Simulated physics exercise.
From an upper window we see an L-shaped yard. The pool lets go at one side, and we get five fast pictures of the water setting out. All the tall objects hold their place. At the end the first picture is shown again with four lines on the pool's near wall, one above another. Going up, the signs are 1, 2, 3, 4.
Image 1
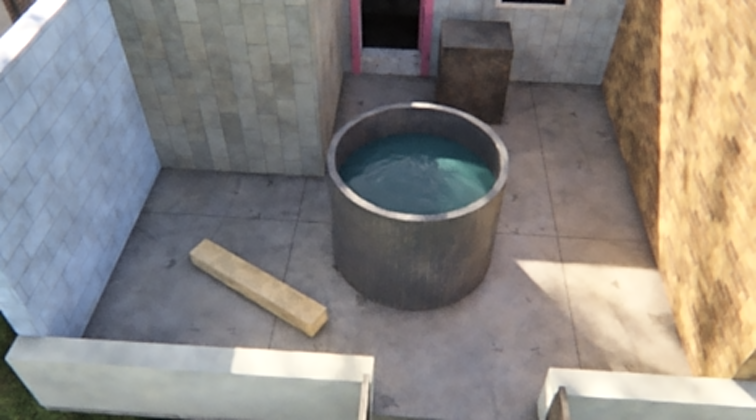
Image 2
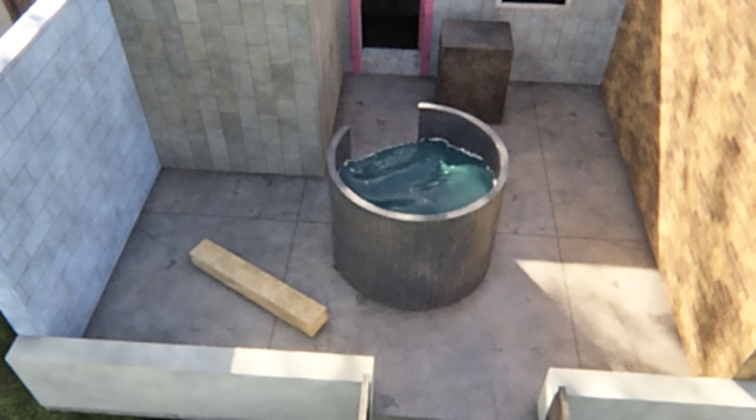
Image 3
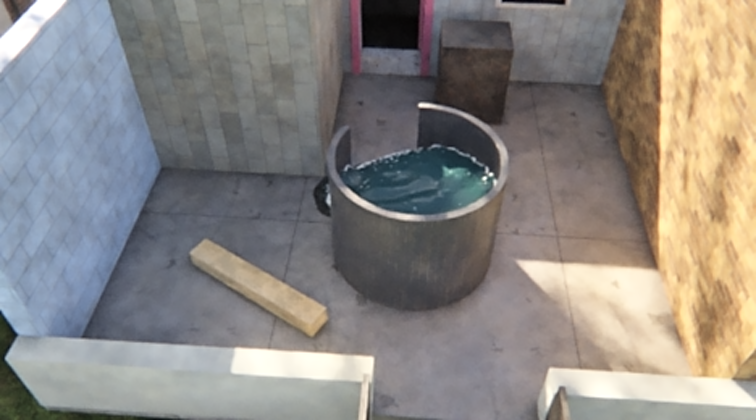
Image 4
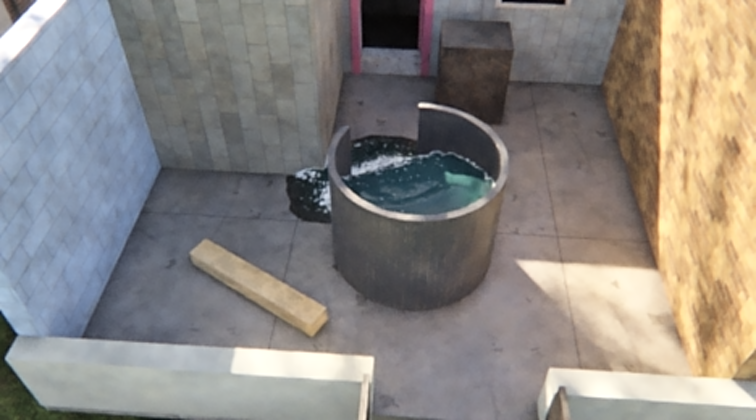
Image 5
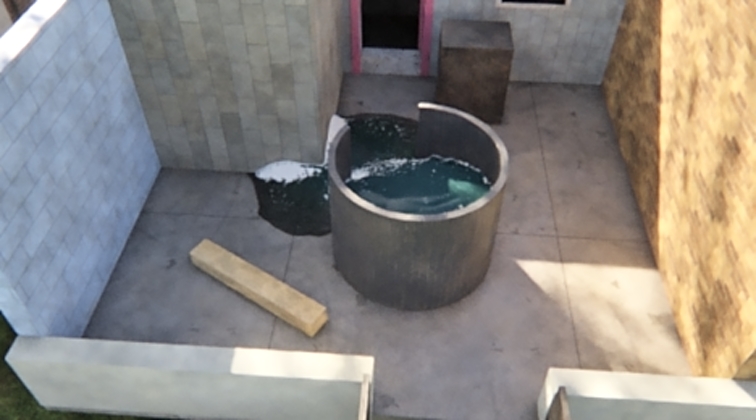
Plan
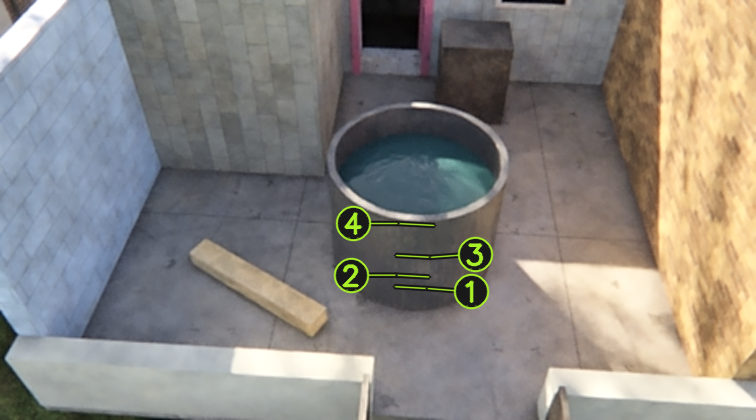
To begin with, teal water sits nearly still in a round grey pool in a walled yard, beside a wooden beam. A section of the pool's back rim disappears and the water churns, then dark, foamy water emerges behind the pool and spreads leftward across the paving and back toward the pink doorway.
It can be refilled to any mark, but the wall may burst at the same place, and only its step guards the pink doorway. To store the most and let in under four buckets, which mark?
The answer is level 2.
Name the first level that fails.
Level 3.
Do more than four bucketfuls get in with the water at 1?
No.
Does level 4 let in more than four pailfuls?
Yes, it does.
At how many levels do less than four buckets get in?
Two.
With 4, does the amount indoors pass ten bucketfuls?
Yes, clearly.
On the marked copy, 1 at (411, 287); 2 at (412, 276); 3 at (413, 256); 4 at (415, 224); from the bottom up 1, 2, 3, 4.
For level 1, nothing gets over.
For level 2, a splash gets over, under a bucket.
For level 3, about 9 bucketfuls get in.
For level 4, dozens of bucketfuls pour in.
